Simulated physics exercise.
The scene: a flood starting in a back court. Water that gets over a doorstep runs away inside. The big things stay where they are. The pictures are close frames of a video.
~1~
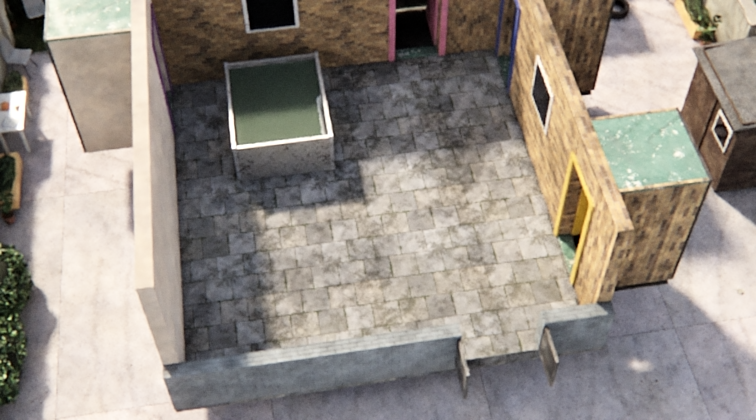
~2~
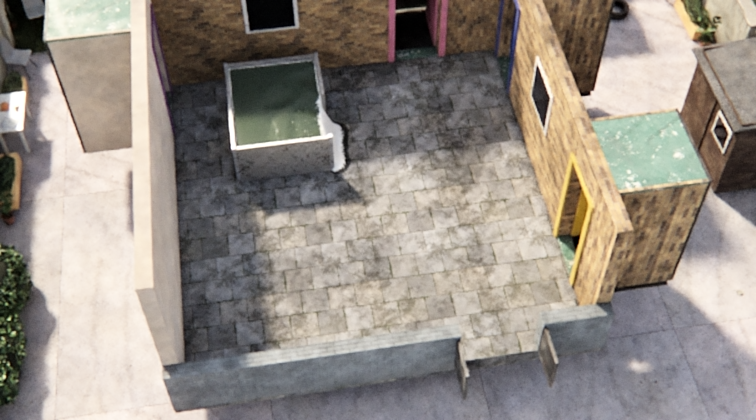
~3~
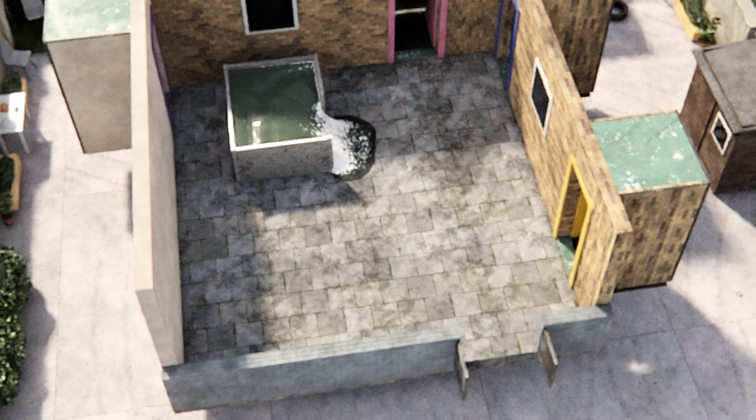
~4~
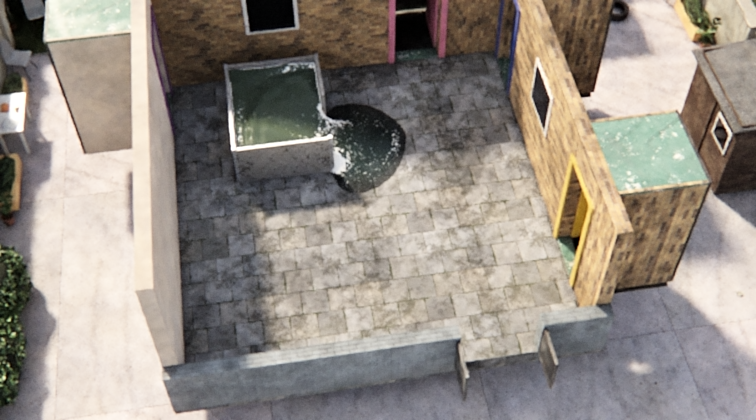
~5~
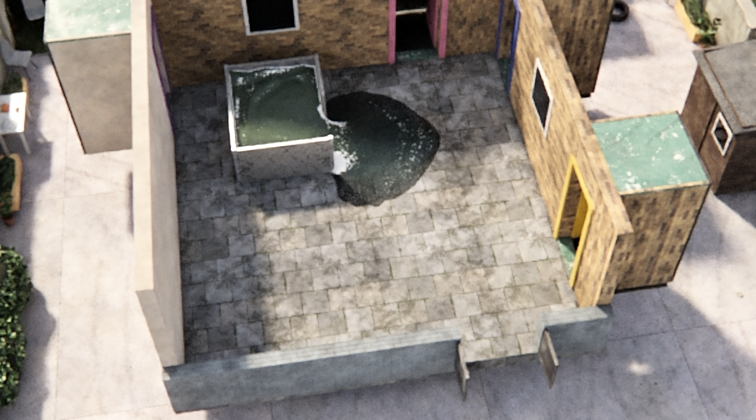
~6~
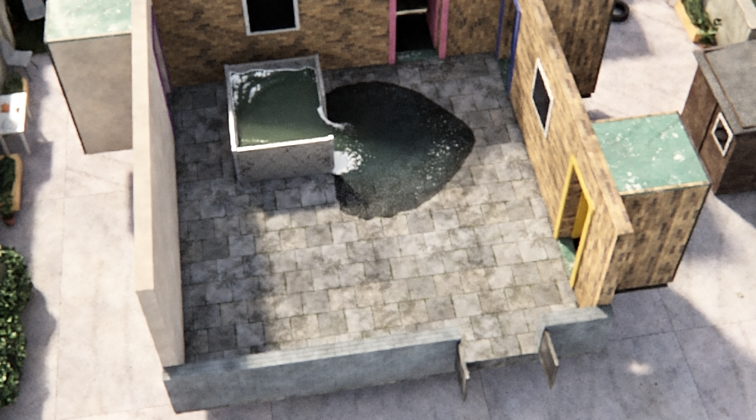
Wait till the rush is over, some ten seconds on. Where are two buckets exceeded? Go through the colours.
The purple door admits no more than that; the yellow door lets in a lot; the pink door lets in a lot; the blue door lets in a lot.
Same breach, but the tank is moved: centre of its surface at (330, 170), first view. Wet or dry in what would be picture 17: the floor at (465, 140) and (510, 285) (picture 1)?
In that order: Flooded, awash.
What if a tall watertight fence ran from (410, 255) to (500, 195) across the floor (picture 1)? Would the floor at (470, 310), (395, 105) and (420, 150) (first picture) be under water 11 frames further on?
In turn: Not flooded, flooded, flooded.
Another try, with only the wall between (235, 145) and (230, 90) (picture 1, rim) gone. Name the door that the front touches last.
I say the yellow one.
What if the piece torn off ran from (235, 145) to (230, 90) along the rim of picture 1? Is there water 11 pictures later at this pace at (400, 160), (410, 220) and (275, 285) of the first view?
One after the other: Dry, dry, wet.
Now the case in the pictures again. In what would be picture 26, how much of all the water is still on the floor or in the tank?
I make it 92 per cent.
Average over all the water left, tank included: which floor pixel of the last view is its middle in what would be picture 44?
Roughly at (422, 186).
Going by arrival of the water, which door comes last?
It is the purple one.
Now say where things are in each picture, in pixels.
The first frame shows the water tank at (277, 102) is whole and still.
In the second frame, water pours out at (327, 137) and has run to (335, 171).
In the third frame, the front is at (369, 129), out from the gap at (326, 139).
In the fourth frame, the front is at (399, 130), out from the gap at (327, 140).
In the fifth frame, water pours out at (327, 140) and has run to (435, 146).
In the sixth frame, the front is at (470, 142), out from the gap at (327, 140).
A moment on, water covers 35 % of the floor; the purple door not reached, the yellow door not reached, the pink door wet at the sill, nothing in, the blue door wet at the sill, nothing in.
Next, water covers 45 % of the floor; the purple door not reached, the yellow door under two buckets in, the pink door under two buckets in, the blue door over two buckets in.
Then, water covers 45 % of the floor; the purple door not reached, the yellow door over two buckets in, the pink door under two buckets in, the blue door far over two buckets in.
Later, water covers 65 % of the floor; the purple door not reached, the yellow door over two buckets in, the pink door over two buckets in, the blue door far over two buckets in.
In the end, water covers 85 % of the floor; the purple door wet at the sill, nothing in, the yellow door over two buckets in, the pink door over two buckets in, the blue door far over two buckets in.
